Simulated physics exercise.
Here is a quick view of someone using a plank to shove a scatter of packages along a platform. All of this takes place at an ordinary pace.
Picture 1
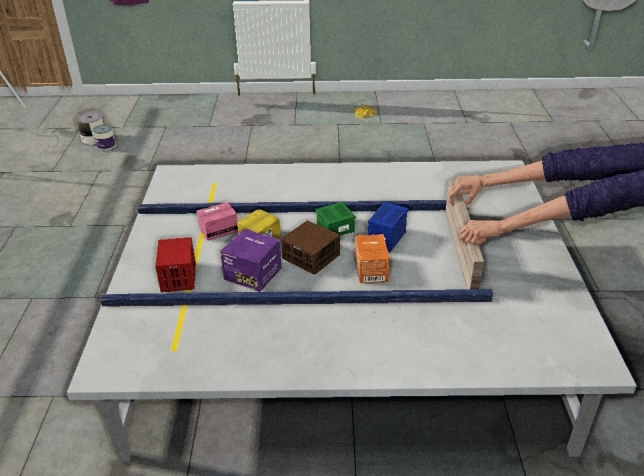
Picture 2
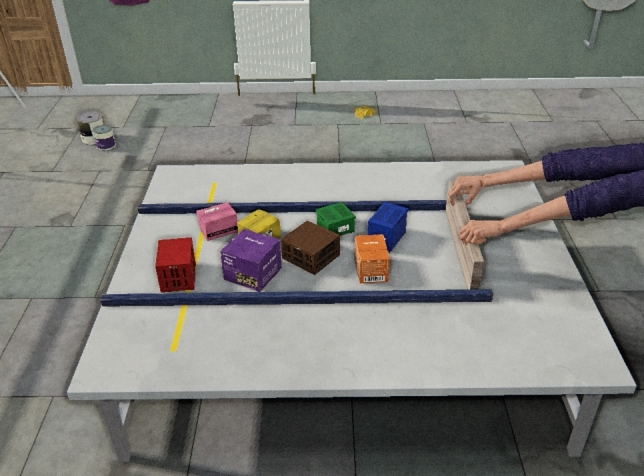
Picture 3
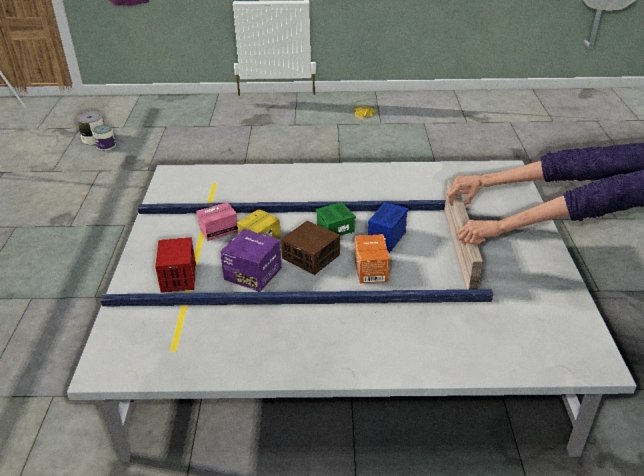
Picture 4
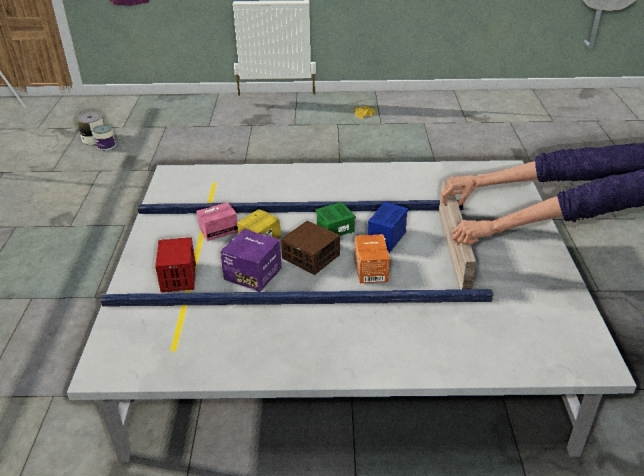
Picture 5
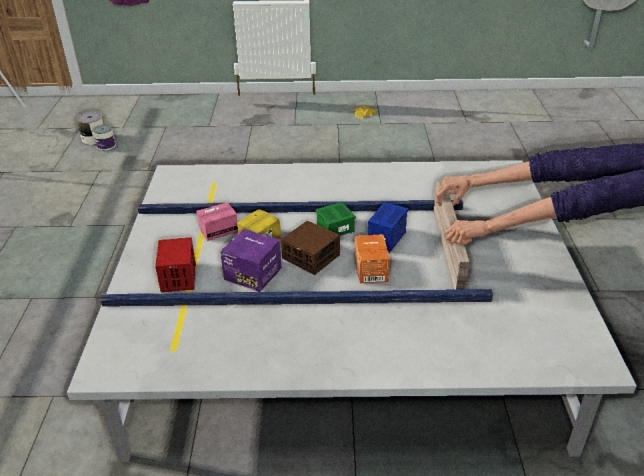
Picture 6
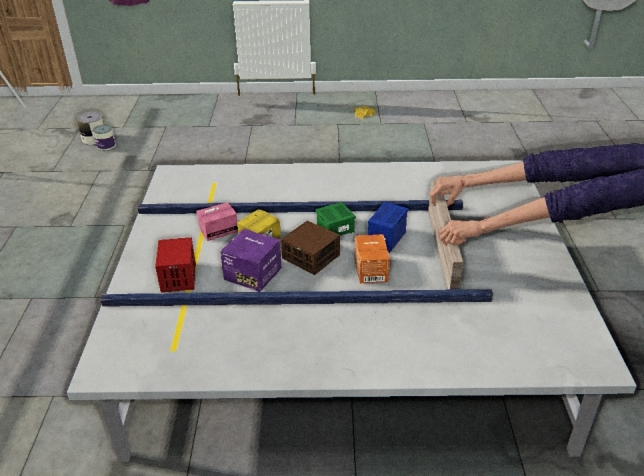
The clip opens on colourful boxes and crates scattered between two dark blue rails on a pale table, with two hands gripping a plank at the right. The hands then slide the plank a short way left, leaving a gap before the boxes, which stay still throughout.
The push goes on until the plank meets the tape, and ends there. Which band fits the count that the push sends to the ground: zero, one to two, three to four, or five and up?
When it halts, one, or two, of them have come off.
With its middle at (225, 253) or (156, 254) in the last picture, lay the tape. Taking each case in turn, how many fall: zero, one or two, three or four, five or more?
Count per tape, in the order given: Not one, then 5 or more.
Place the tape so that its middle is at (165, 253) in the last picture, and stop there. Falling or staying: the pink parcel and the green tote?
Per object: Pink parcel goes; green tote stays.
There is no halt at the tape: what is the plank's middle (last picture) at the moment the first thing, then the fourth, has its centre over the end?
First about (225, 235), next about (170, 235).
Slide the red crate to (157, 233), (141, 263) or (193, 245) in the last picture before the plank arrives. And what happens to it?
Going through the three places, it drops down; drops down; drops down.
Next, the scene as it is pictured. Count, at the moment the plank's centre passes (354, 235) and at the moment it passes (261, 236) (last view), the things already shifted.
4 by the first point, 8 by the second.
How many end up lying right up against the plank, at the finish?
The number is 3.
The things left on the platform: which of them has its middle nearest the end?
The purple box.
Soon after, none off yet; red crate at rest near (176, 265); pink parcel at rest near (218, 221); purple box moved a little near (247, 261).
At rest, the number that fall off is one or two; fallen, pink parcel and red crate.
